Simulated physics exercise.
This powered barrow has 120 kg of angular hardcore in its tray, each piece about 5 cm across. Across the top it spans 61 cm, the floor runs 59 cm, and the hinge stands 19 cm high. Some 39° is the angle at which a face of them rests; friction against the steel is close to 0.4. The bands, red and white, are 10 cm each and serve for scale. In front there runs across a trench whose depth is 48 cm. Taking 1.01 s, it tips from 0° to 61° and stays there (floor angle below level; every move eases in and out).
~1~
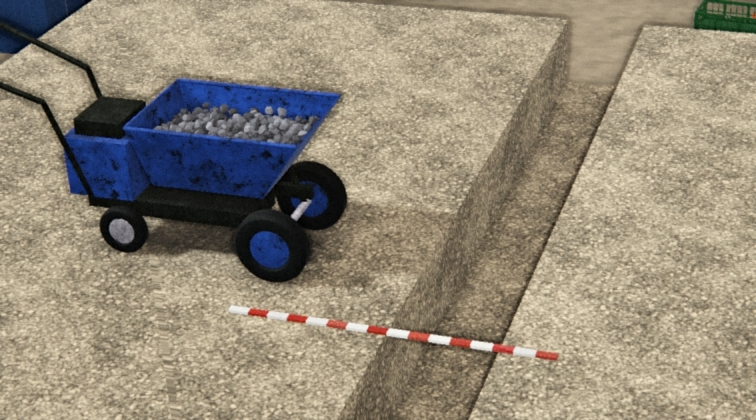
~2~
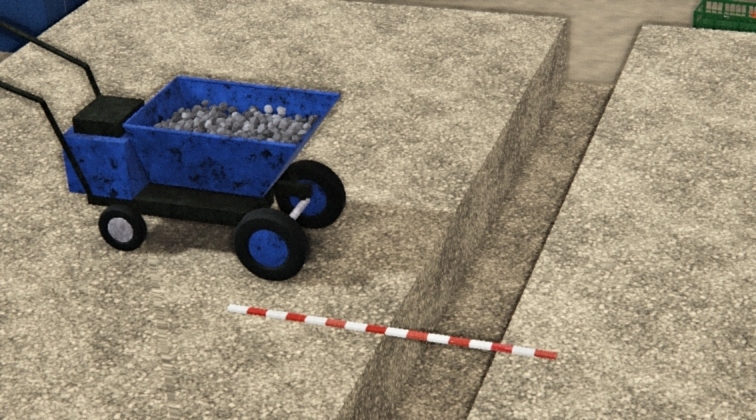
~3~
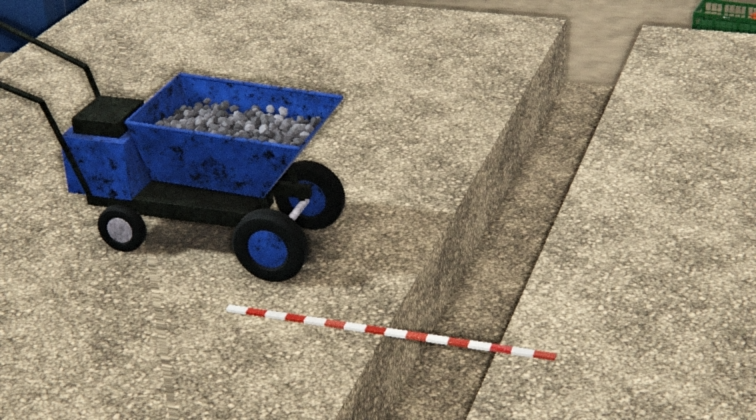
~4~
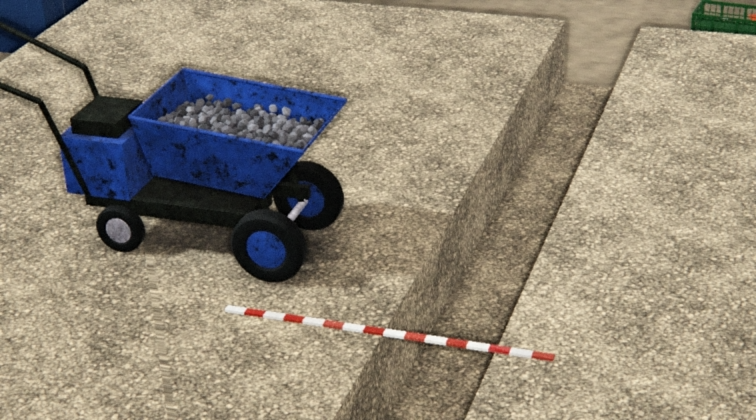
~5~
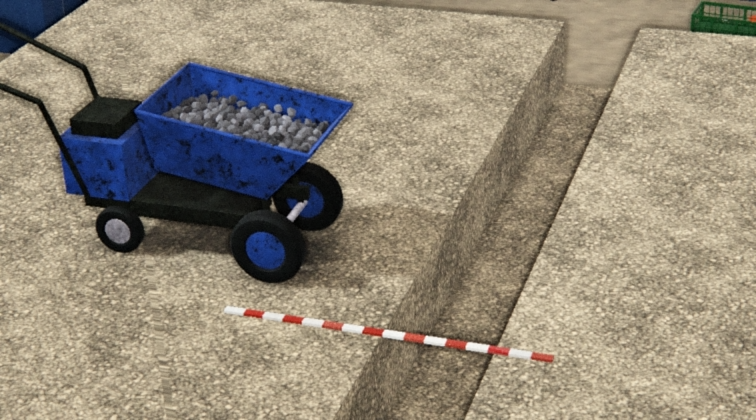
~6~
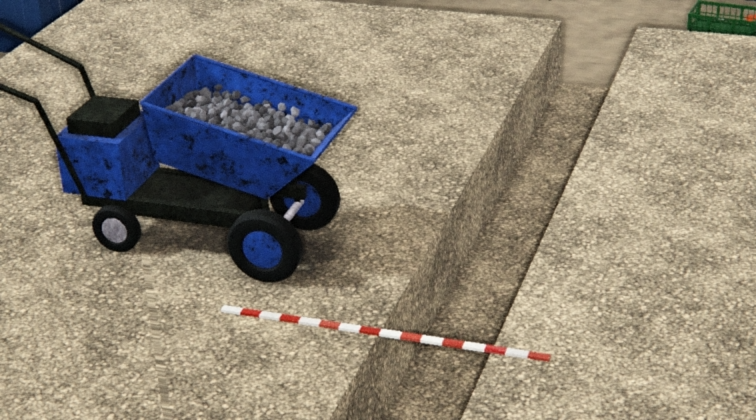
A blue powered barrow loaded with grey stones stood beside a trench, near a red and white striped pole, while the back of its tray slowly rose, tilting the load forward toward the right.
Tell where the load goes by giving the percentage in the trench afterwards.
About 30 per cent of the load is in the trench.
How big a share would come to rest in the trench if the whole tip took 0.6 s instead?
About 50%.
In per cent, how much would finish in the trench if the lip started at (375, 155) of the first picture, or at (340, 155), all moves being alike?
First place roughly 25%, second roughly 30%.
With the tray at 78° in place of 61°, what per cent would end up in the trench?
Then about 95 per cent.
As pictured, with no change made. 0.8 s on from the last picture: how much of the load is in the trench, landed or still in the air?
5 per cent, give or take.
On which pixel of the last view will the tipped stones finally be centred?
(463, 360).
Then, 0.5 s after the last picture the floor is at 52°, 100 % in the tray; the foremost stones are at (359, 195).
Then, 0.8 s after the last picture the floor is at 61°, 95 % in the tray, 2 % short of the trench, 3 % in the trench; the foremost stones are at (431, 277).
Then, 1.2 s after the last picture the floor is at 61°, 78 % in the tray, 4 % short of the trench, 19 % in the trench; the foremost stones are at (512, 367).
Then, 3.1 s after the last picture the floor is at 61°, 69 % in the tray, 2 % short of the trench, 30 % in the trench; the foremost stones are at (519, 353).
